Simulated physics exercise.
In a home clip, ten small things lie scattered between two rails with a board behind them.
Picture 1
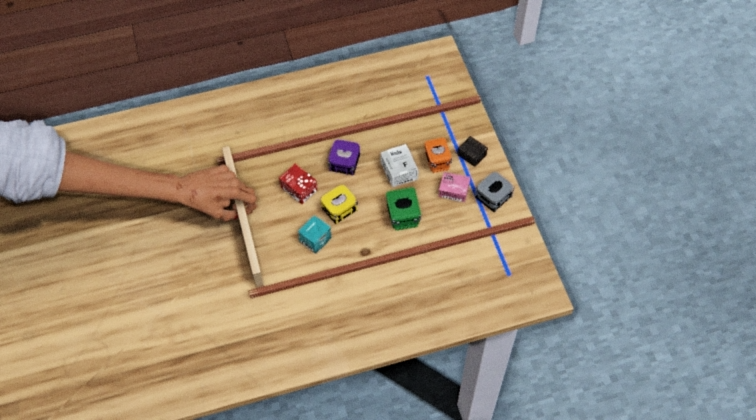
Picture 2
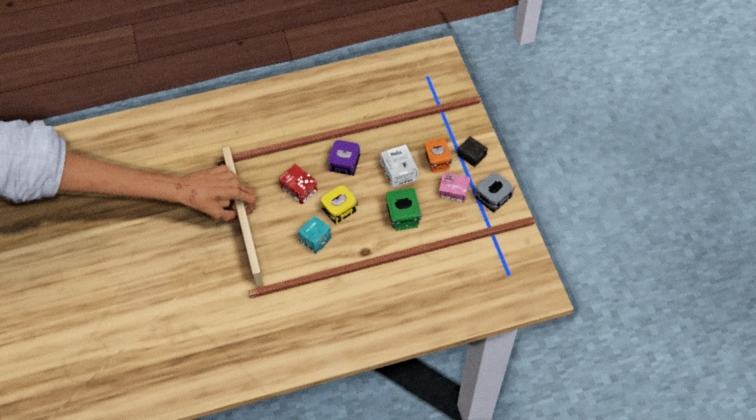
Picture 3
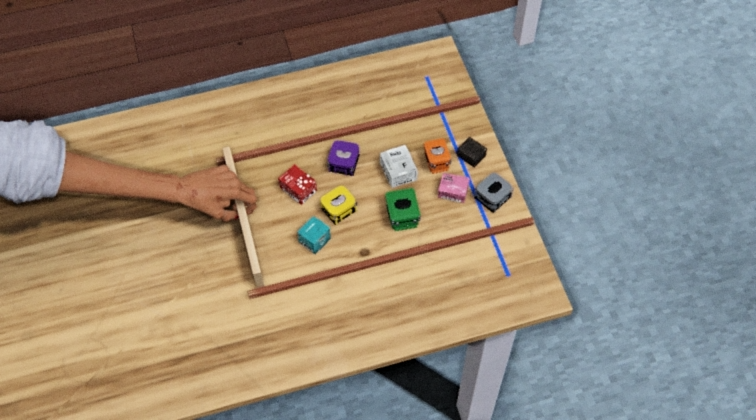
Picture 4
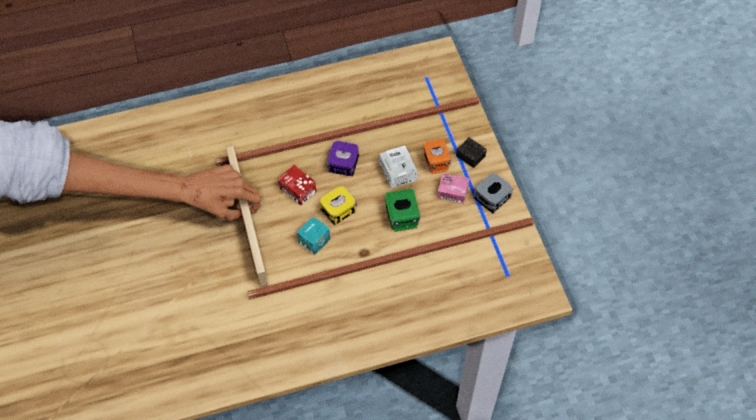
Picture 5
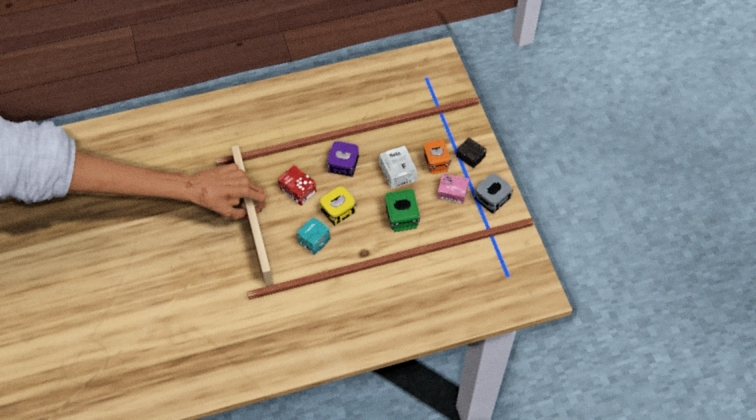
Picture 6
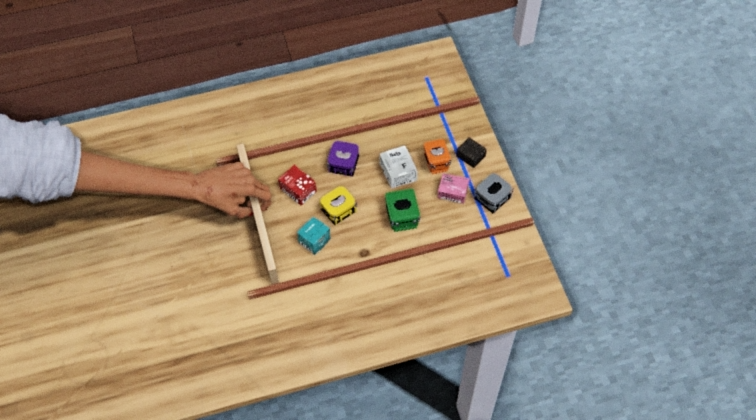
At first, a hand rests on a wooden board lying across the left end of two reddish rails, with ten small colourful boxes scattered between them and a blue line crossing near the right. Then the hand slides the board slightly rightward, while the boxes stay still.
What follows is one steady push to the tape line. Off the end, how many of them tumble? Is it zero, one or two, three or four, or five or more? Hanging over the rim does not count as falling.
Pretty sure the pieces that leave the surface number three or four this time.
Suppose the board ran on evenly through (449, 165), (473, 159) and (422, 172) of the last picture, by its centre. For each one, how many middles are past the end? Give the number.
4, 6 and 0.
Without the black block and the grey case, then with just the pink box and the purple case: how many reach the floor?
Count of fallen: 2 / 3.
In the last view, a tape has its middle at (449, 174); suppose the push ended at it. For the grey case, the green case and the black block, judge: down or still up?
The grey case? It does not stay. The green case? It is safe. The black block? It does not stay.
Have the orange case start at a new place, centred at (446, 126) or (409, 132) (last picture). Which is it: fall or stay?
In the two tries the orange case is not knocked off and is not knocked off, in that order.
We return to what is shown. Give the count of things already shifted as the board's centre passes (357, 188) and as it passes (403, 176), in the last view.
Tally at point one: 5; at point two: 10.
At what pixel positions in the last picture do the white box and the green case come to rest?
First at (495, 144); second at (515, 186).
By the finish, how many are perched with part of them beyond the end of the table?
2, I think.
Soon after, none off yet; grey case at rest near (493, 193); black block at rest near (472, 153); pink box at rest near (453, 188).
Then, none off yet; grey case moved a little near (508, 195); black block moved a little near (481, 152); pink box moved about its own width near (483, 186).
At rest, the number that fall off is three or four; fallen, orange case, pink box, black block and grey case.
